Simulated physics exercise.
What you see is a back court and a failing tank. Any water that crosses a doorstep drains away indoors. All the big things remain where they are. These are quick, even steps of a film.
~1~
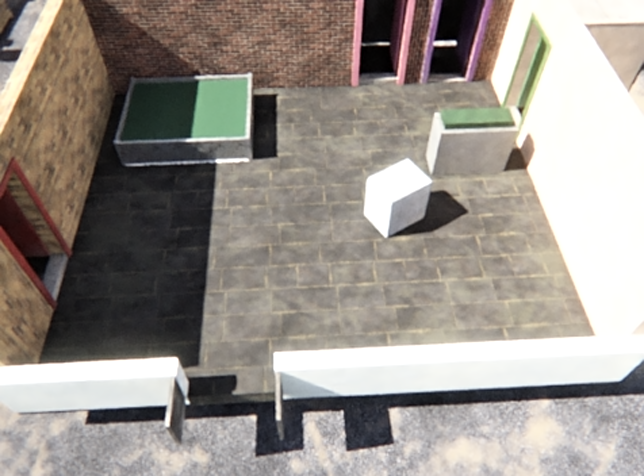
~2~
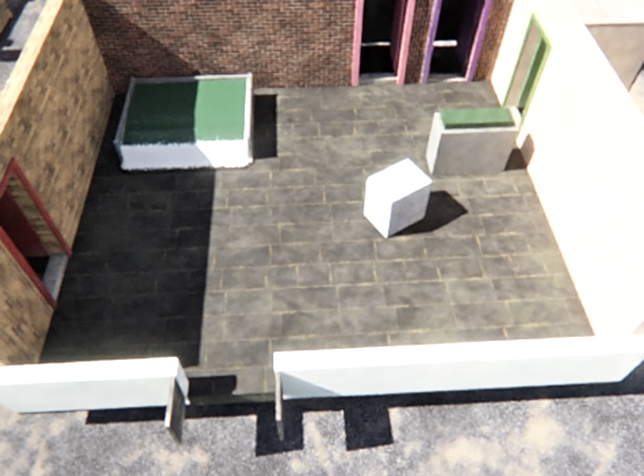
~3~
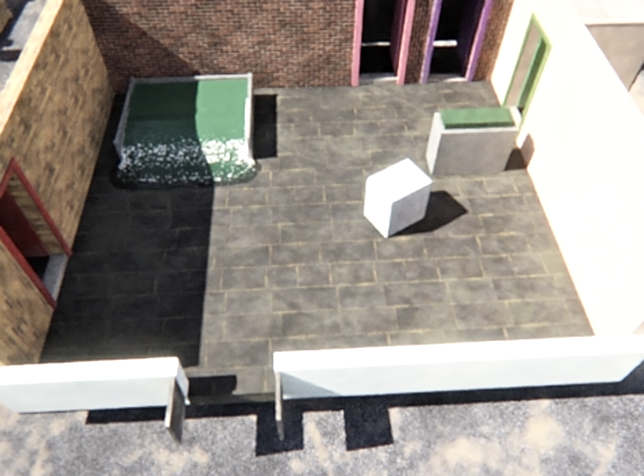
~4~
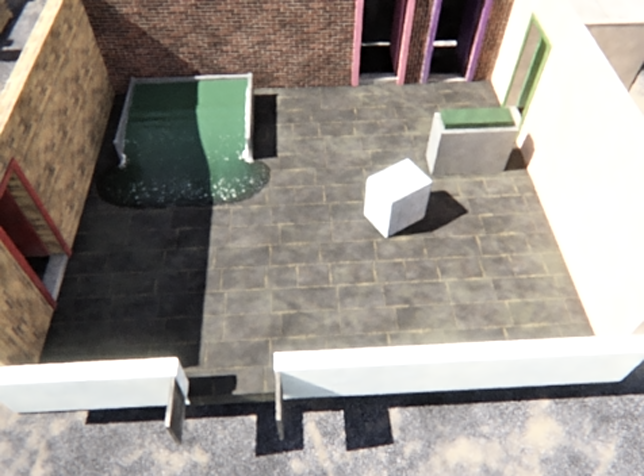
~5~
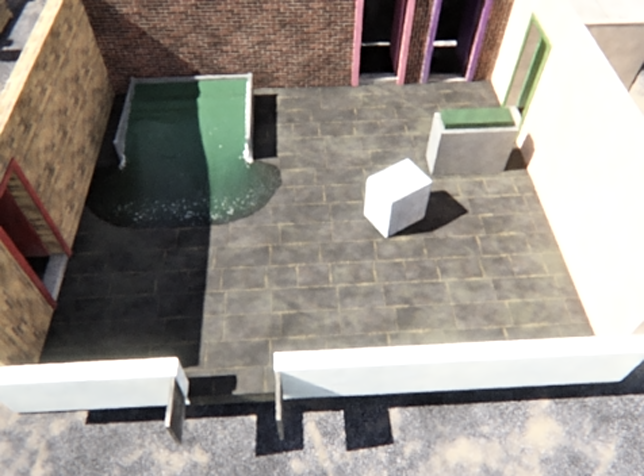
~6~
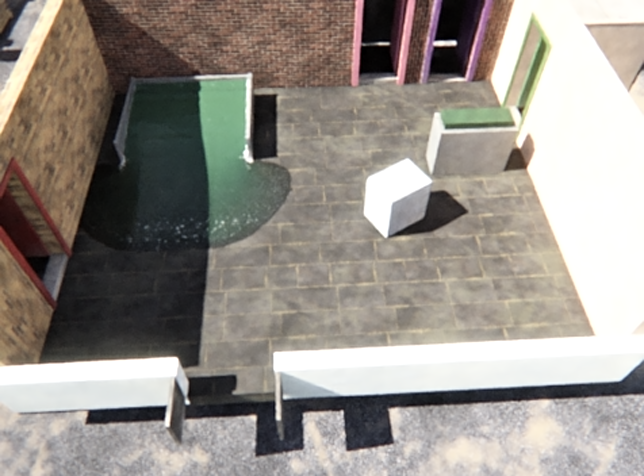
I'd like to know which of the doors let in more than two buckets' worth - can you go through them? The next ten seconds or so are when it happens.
The red door stays inside what's allowed there, the pink door stays inside what's allowed there, the green door stays inside what's allowed there, the purple door stays inside what's allowed there.
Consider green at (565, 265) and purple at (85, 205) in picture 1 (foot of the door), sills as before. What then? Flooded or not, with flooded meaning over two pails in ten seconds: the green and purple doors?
Short version: The green one stays within the limit and the purple one tops the limit.
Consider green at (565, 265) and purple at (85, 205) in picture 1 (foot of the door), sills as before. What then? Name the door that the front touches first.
It's the one in purple.
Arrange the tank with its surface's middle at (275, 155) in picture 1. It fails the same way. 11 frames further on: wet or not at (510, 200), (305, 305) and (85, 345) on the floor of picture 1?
Going through the three spots in turn: Stays untouched, gets wet, gets wet.
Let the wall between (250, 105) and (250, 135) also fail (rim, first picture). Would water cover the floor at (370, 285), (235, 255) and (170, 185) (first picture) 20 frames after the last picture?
Log: Point 1 inundated; point 2 unreached; point 3 unreached.
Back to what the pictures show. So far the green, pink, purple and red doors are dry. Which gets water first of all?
I'd say it's the red-painted one.
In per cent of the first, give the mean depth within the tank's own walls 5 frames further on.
Estimate: Around 56 %.
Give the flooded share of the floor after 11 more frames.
About 40 per cent.
A moment on, water covers 30 % of the floor; the red door wet at the sill, nothing in, the pink door not reached, the green door not reached, the purple door not reached.
Next, water covers 40 % of the floor; the red door wet at the sill, nothing in, the pink door not reached, the green door not reached, the purple door not reached.
Then, water covers 45 % of the floor; the red door wet at the sill, nothing in, the pink door not reached, the green door not reached, the purple door not reached.
Later, water covers 50 % of the floor; the red door under two buckets in, the pink door not reached, the green door not reached, the purple door not reached.
In the end, water covers 80 % of the floor; the red door under two buckets in, the pink door not reached, the green door wet at the sill, nothing in, the purple door not reached.
